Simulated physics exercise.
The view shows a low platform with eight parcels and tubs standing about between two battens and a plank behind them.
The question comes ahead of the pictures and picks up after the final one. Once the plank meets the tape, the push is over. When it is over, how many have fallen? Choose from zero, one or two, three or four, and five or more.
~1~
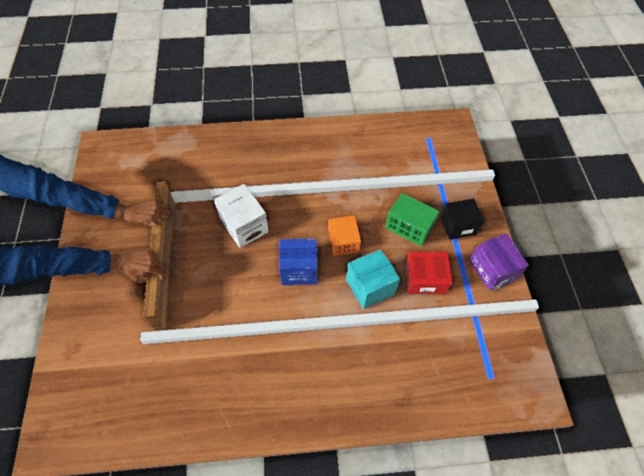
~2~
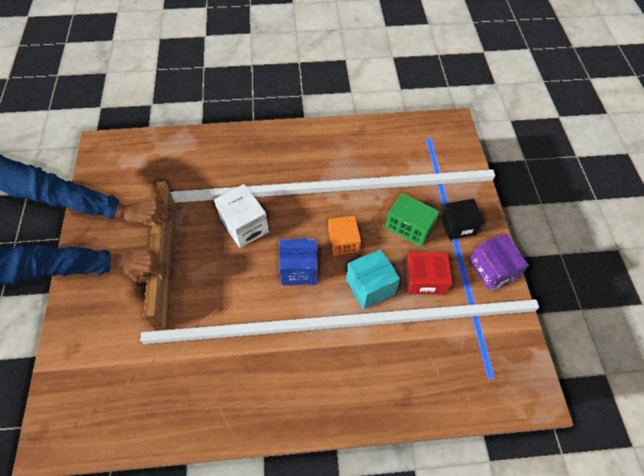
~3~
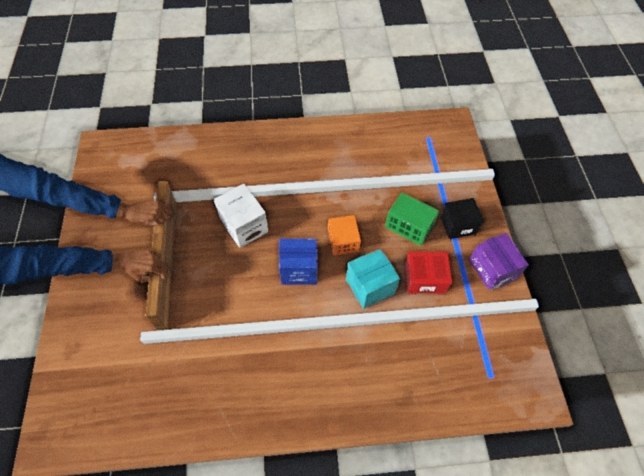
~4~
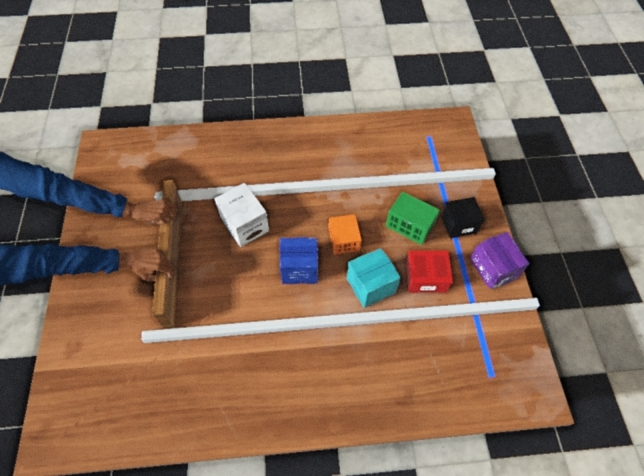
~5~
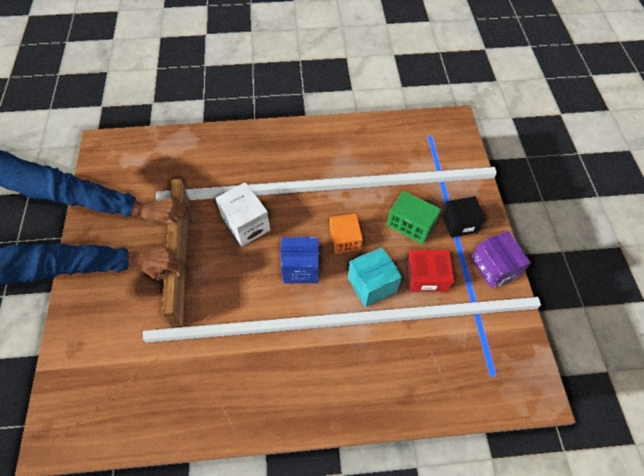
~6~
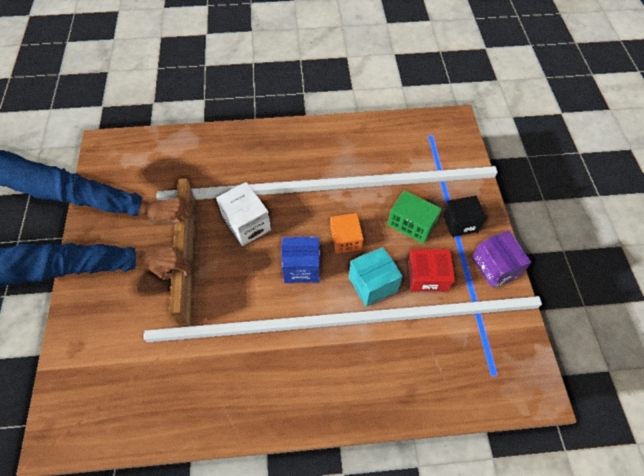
When it is over, three or four have fallen.
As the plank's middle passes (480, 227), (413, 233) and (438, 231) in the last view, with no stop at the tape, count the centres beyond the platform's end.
In order: 5, 2, 2.
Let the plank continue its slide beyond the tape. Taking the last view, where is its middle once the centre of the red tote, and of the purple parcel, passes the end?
Approx. (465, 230) / approx. (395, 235) for the other.
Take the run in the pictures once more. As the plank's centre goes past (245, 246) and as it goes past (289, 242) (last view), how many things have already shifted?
1, then 2.
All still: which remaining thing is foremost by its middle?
Answer: The red tote.
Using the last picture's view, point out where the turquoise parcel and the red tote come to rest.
Final spots - turquoise parcel (494, 278), red tote (530, 279).
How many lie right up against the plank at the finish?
At rest, 3 are in contact.
Soon after, none off yet; purple parcel at rest near (500, 260); black tote at rest near (464, 217); red tote at rest near (430, 271).
After that, none off yet; purple parcel moving near (505, 259); black tote displaced about its own width near (490, 217); red tote displaced about its own width near (468, 279).
In the end, the number that fall off is three or four; gone, green crate, black tote and purple parcel.
